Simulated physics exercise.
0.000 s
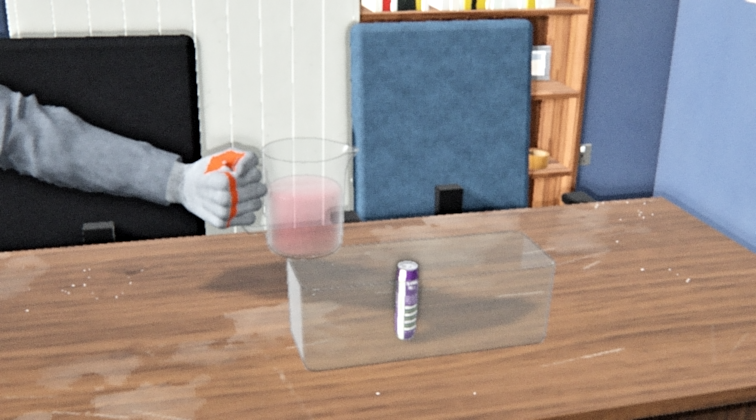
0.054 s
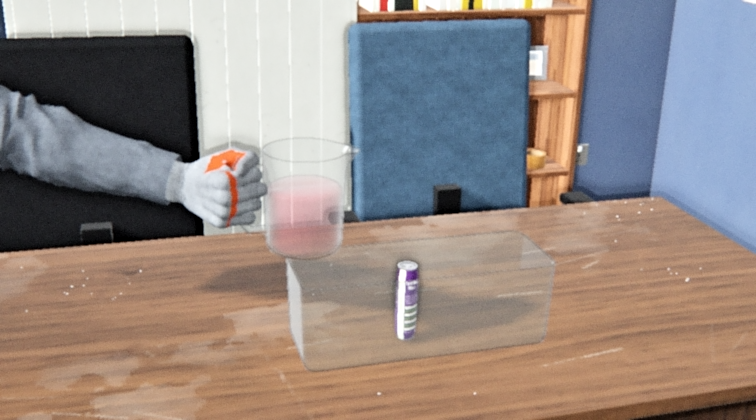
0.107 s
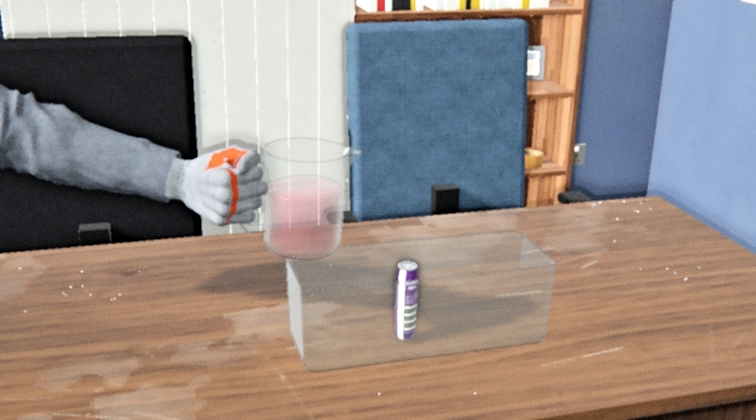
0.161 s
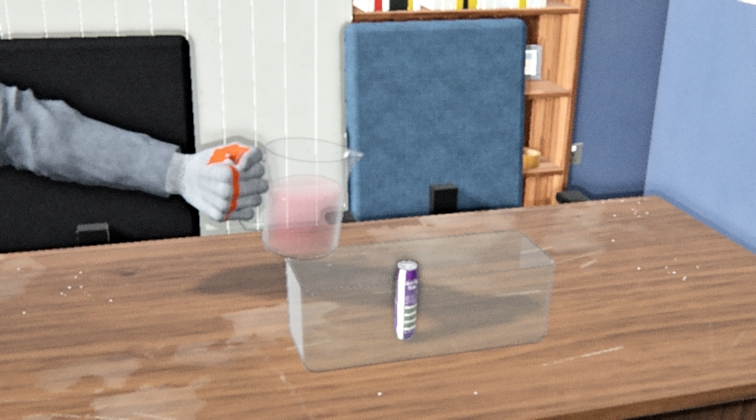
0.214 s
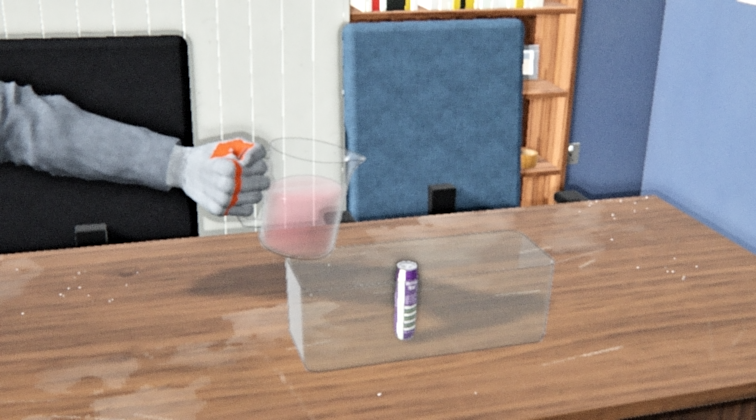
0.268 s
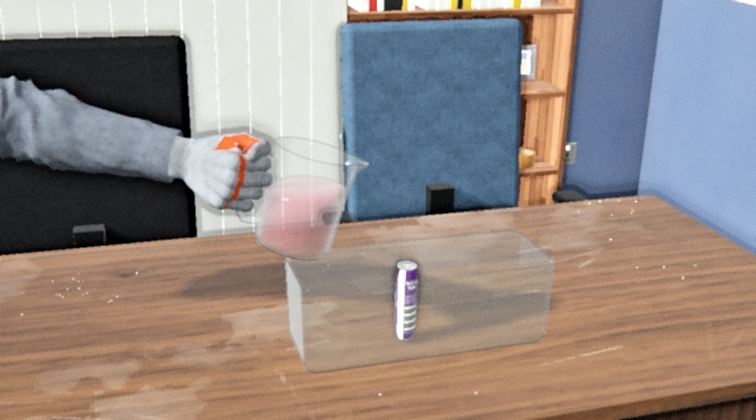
A gloved hand in a grey sleeve, with orange on the glove, holds a clear jug of pinkish liquid at the left, above a wooden table seen from slightly above. Below it sits an empty, see-through oblong basin with a small purple and white tin by it, before black and blue chairs and a bookshelf. The jug, upright at first, leans slowly and slightly to the right.
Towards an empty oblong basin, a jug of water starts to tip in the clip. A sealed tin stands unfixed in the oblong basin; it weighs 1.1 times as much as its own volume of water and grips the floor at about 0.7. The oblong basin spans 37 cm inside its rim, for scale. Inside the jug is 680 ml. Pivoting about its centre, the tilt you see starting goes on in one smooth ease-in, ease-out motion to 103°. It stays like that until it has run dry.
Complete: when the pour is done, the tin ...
... has tipped over.
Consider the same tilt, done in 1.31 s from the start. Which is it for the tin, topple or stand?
Outcome - the tin comes down.
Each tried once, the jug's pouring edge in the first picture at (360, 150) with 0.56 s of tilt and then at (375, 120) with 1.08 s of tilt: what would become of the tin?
Run one: It tumbles. Run two: It tumbles.
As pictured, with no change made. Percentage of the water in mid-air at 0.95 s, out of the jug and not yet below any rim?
Near 16 per cent, I'd say.
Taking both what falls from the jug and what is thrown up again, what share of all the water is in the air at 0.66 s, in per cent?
Roughly 7 percent.
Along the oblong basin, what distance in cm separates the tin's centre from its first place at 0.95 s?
Around 2 centimetres.
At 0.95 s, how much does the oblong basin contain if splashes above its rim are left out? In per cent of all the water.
46 %, more or less.
Then, 0.66 s in, the tilt is 69° and 93 per cent is still to pour; the tin stands where it began.
Then, 0.95 s in, the tilt is 99° and 38 per cent is still to pour; the tin leans 14°.
Then, 1.25 s in, the tilt is 103° and 5 per cent is still to pour; the tin lies on its side.
Then, 1.58 s in, the tilt is 103° and 0 per cent is still to pour; the tin lies on its side.
Finally, the tin lies on its side.
